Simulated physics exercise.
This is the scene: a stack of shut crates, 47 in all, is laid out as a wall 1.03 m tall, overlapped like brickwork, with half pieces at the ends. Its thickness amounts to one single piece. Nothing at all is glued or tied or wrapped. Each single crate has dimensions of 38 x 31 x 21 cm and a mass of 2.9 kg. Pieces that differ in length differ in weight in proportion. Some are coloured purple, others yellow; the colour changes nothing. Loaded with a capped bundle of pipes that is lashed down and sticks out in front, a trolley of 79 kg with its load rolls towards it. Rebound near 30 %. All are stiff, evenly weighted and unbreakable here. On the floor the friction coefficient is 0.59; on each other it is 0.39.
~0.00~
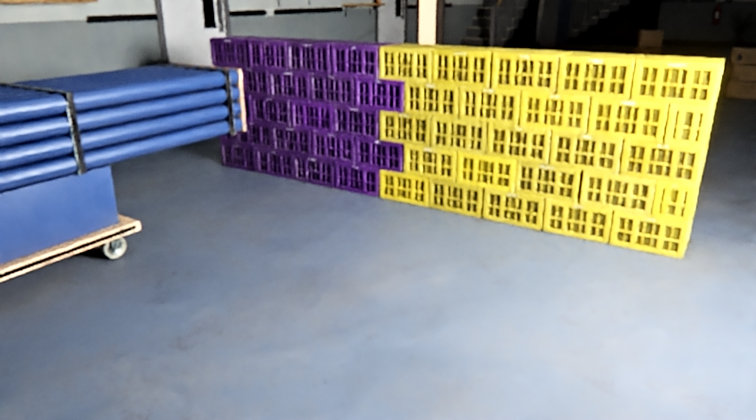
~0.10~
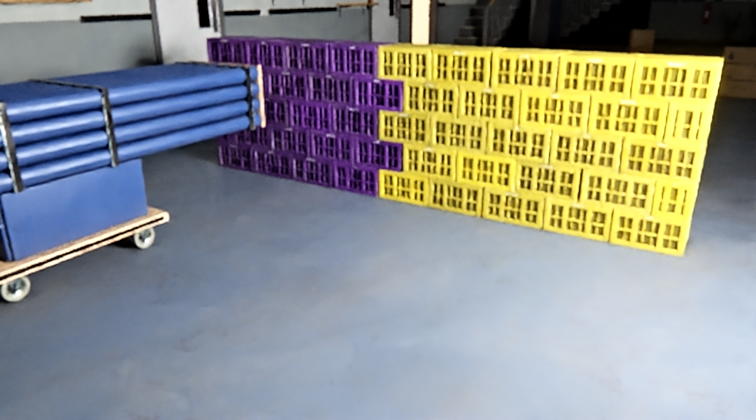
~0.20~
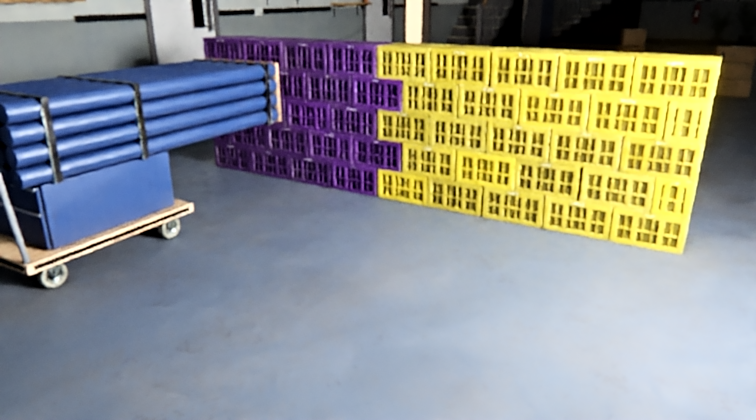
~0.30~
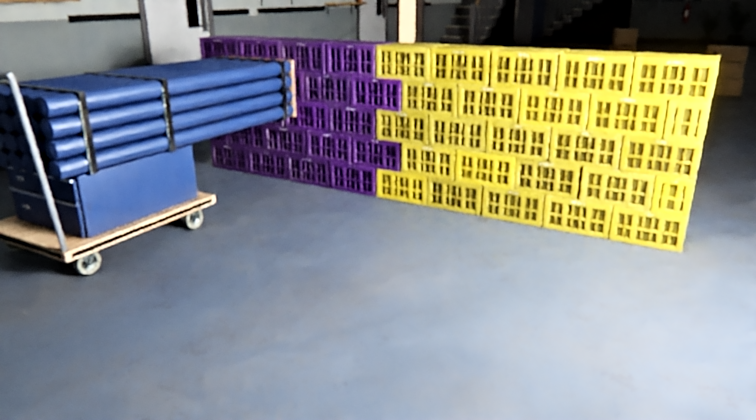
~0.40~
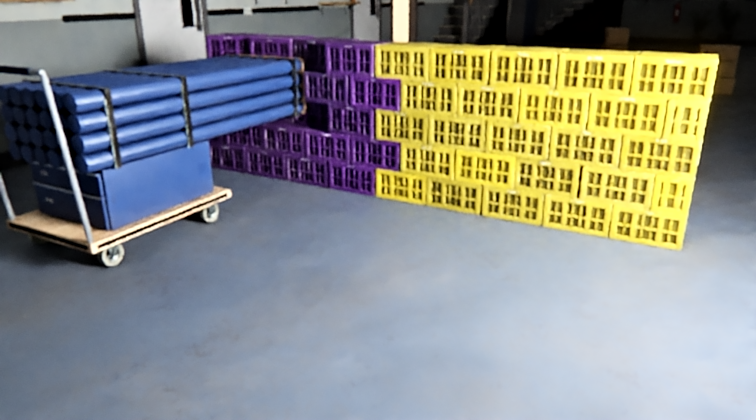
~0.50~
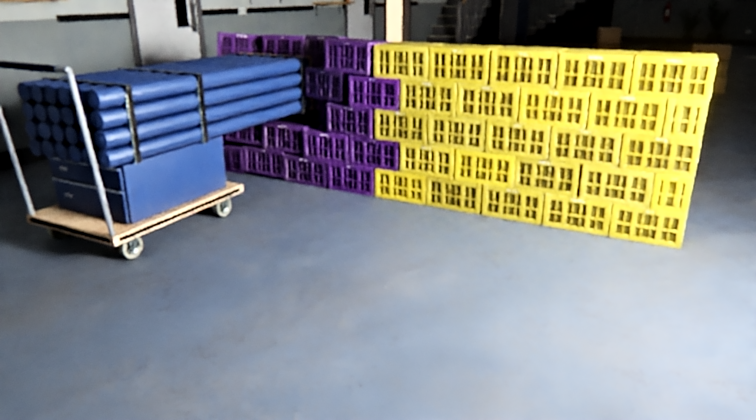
A trolley carrying a strapped bundle of blue pipes rolls in from the left toward a wall of stacked crates, purple on the left and yellow on the right. The jutting pipe ends reach the purple section and push in, shifting several purple crates out of line while the yellow ones stay put.
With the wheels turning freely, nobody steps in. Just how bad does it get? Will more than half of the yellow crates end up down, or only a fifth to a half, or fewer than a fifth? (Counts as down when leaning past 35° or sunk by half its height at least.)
It is not even a fifth.
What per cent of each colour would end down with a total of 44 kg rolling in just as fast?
Colour by colour that makes yellow 0, purple 60 percent.
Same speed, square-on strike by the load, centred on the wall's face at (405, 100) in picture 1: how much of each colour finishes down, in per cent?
Down at the end: Yellow 30 percent, purple 20 percent.
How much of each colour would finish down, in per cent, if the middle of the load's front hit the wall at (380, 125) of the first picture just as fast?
In that case you'd see yellow at 30 per cent and purple at 50 per cent down.
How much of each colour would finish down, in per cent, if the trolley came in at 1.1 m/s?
You'd end up with yellow at 0 per cent down and purple at 60 per cent.
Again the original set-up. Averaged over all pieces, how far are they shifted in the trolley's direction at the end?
About 30 cm.
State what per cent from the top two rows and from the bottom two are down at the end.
I'd put the top at 40 per cent and the bottom at 10 per cent.
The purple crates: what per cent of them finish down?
For purple, 50 per cent end down.
After 0.76 s, load 54 cm past the wall's line, still rolling; none of the 25 yellow crates down (9 of 47 in all colours); top yellow crate unmoved; top purple crate 38° from how it stood, 32 cm lower.
After 1.26 s, load 1.03 m past the wall's line, still rolling; none of the 25 yellow crates down (12 of 47 in all colours); top yellow crate unmoved; top purple crate 63° from how it stood, 71 cm lower.
In the end (2.8 s), load 1.18 m past the wall's line, stopped; none of the 25 yellow crates down (12 of 47 in all colours); top yellow crate unmoved; top purple crate 83 cm lower. That is 0 per cent. From the last view, middles, top yellow crate near (598, 71), top purple crate near (420, 111).
